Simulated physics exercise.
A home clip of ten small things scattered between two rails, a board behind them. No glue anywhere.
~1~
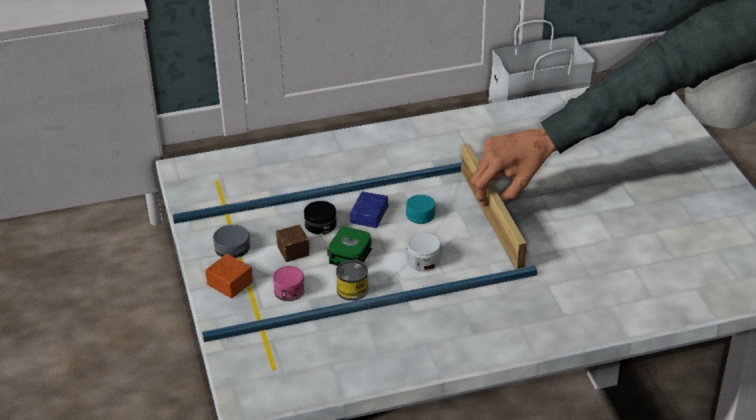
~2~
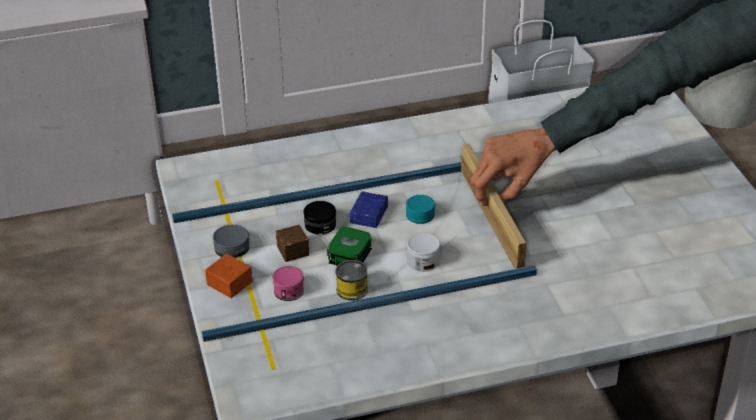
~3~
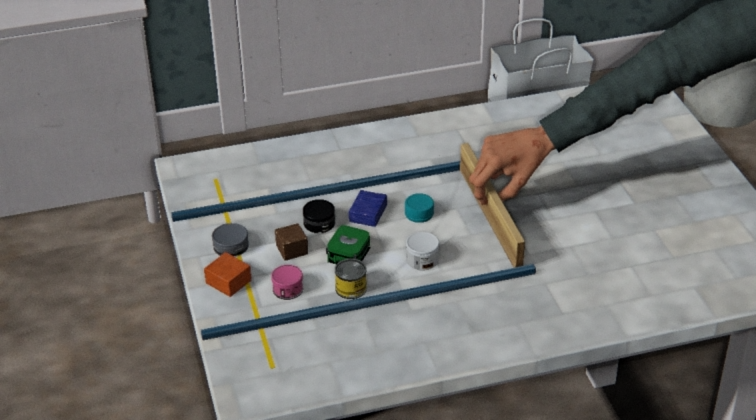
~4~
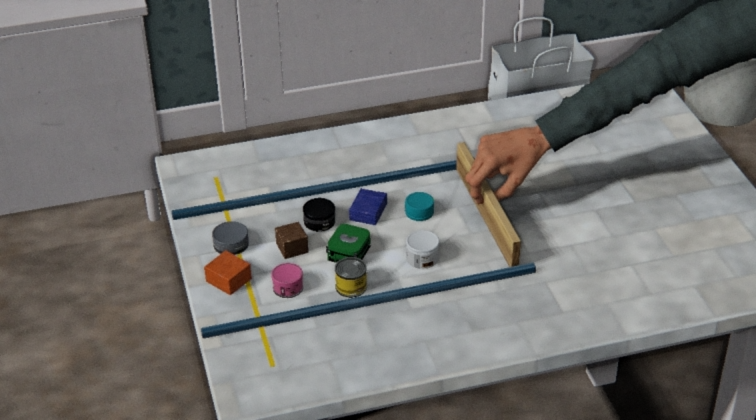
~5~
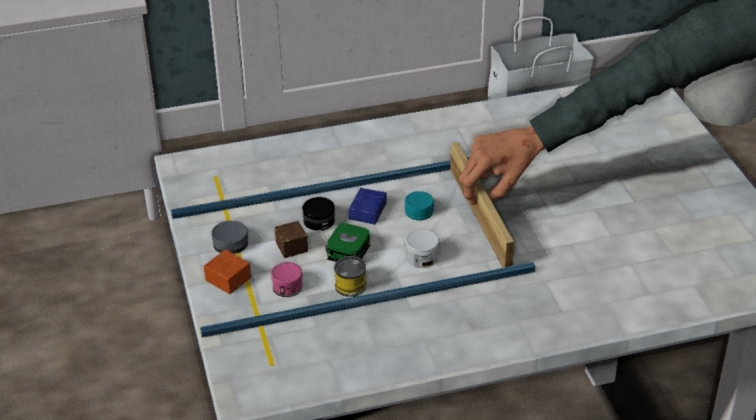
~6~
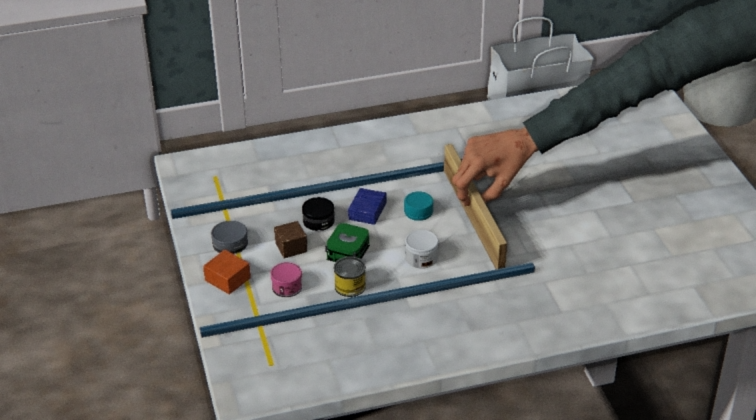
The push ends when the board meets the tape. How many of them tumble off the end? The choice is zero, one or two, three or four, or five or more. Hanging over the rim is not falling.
The number that fall off is one or two.
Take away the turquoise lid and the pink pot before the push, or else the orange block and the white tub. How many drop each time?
First 1, then 1.
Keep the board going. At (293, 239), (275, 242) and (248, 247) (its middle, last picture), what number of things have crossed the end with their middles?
In that order 0, 0 and 1.
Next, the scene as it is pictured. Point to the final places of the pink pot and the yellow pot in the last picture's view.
First (207, 301), then (239, 304).
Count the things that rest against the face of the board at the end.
The number is 5.
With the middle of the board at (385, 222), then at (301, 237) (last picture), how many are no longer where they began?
At the one place 4, at the other 9.
A little later, none off yet; orange block at rest near (227, 272); grey tub at rest near (230, 238); pink pot at rest near (287, 280).
When it is over, the number that fall off is one or two; down, grey tub.
